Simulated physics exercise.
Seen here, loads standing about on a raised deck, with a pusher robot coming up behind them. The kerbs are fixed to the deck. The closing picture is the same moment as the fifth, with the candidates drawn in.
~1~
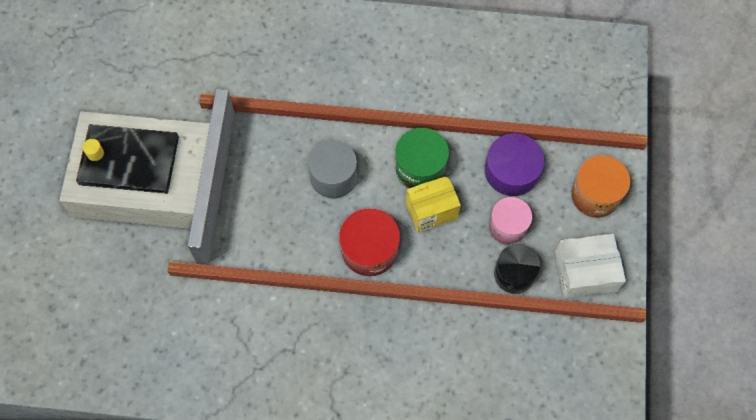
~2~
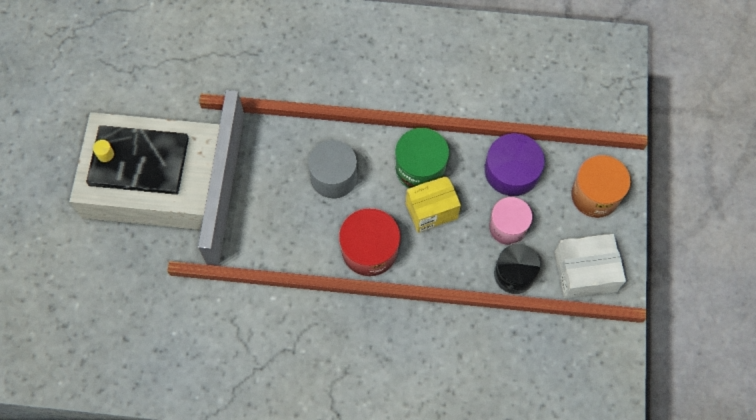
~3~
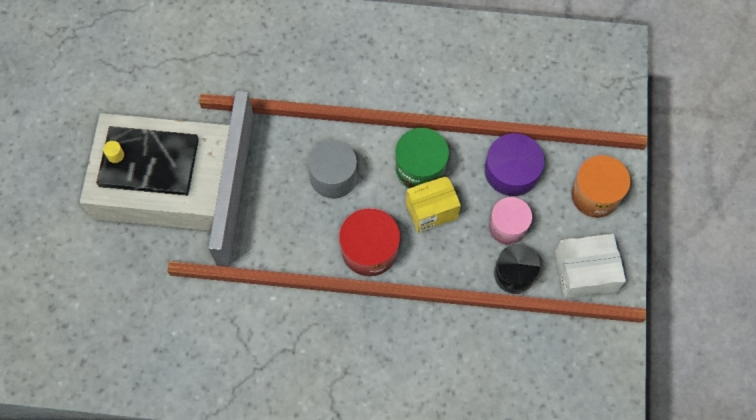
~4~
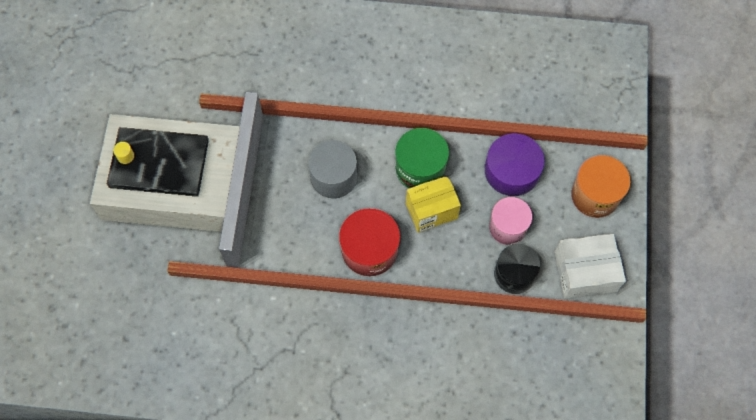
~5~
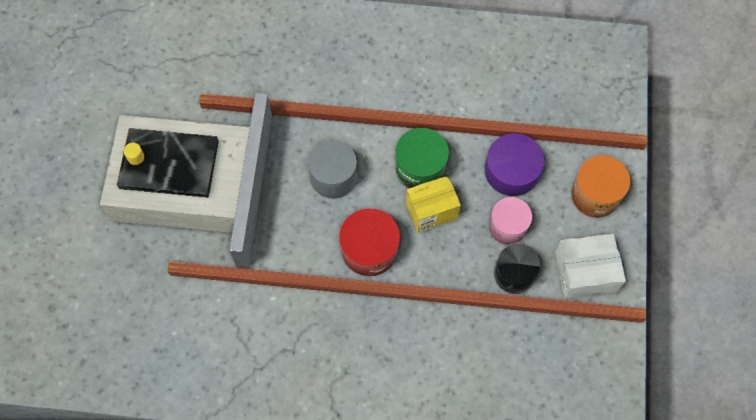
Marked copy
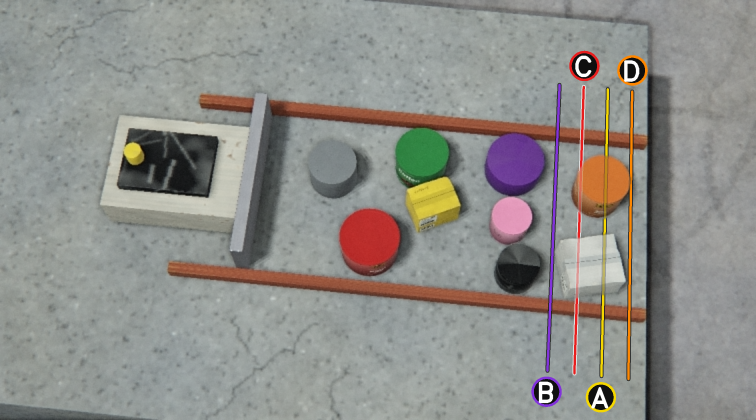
The clip shows a pale pusher robot with a wide grey blade creeping a short way right between two reddish rails on a raised deck, while the coloured containers and boxes ahead of it stay still, untouched.
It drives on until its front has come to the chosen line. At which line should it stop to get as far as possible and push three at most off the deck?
B is the last line within the limit.
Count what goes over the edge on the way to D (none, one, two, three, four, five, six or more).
Six or more.
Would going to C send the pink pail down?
By then, yes.
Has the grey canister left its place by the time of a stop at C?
Yes.
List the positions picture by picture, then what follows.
The first frame shows red pail (370, 243); orange pail (600, 187); yellow parcel (432, 204).
The second frame shows robot (145, 160); purple canister (514, 165).
The third frame shows robot (155, 161); grey canister (333, 170).
The fourth frame shows robot (165, 162); black canister (517, 270).
The fifth frame shows robot (175, 163); red pail (370, 243); orange pail (600, 187); yellow parcel (432, 204).
On the copy, A at (605, 225); B at (554, 220); C at (579, 222); D at (630, 227).
On B. First, robot (284, 173); red pail (390, 245); green pail (437, 159).
Then, robot (395, 184); white box (609, 277); orange pail (606, 190).
Finally, robot (481, 192); orange pail over the edge; white box over the edge; three fallen.
By contrast, A drops six; C drops five; D drops nine.
